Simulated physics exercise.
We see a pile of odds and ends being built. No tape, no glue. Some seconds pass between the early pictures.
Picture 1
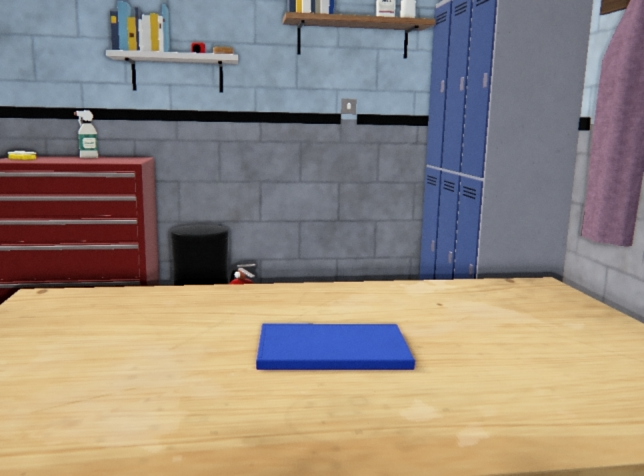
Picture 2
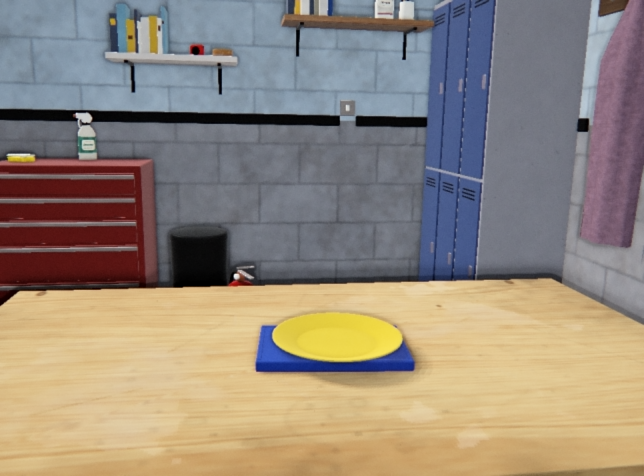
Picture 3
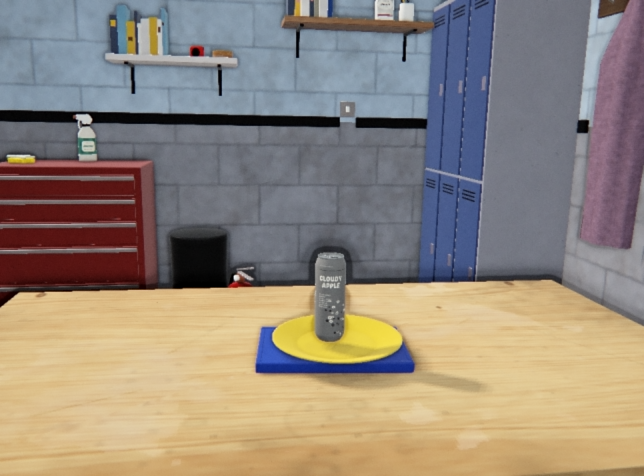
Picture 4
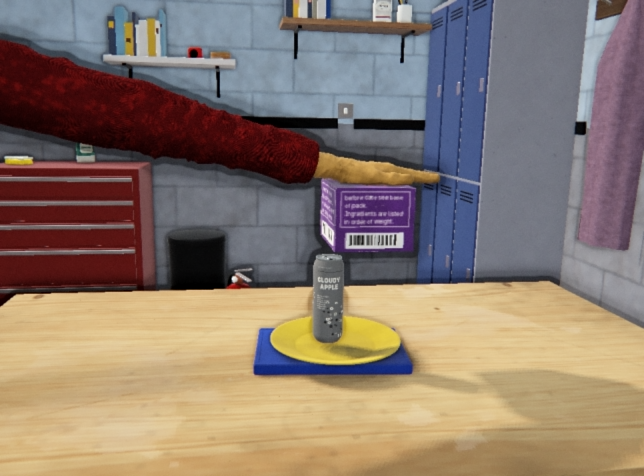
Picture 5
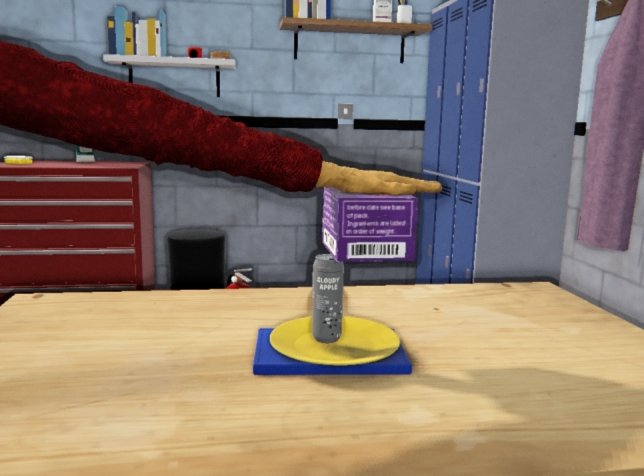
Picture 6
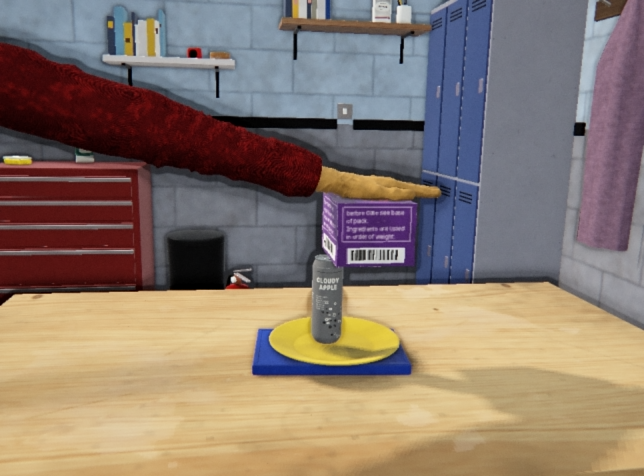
On a wooden table, a hand lowers a purple box onto the can above a yellow plate.
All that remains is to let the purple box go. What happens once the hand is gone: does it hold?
The pile loses its balance.
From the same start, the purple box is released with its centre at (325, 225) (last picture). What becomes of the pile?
Then it stays up.
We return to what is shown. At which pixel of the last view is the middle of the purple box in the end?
Near (470, 333).
Then, 0.30 s after the last picture, purple box now fallen.
Then, 0.50 s after the last picture, things are still on the move.
At rest, fallen, purple box; the other 3 in place. Seen from the same camera at the end, purple box near (470, 332). The pile comes apart.
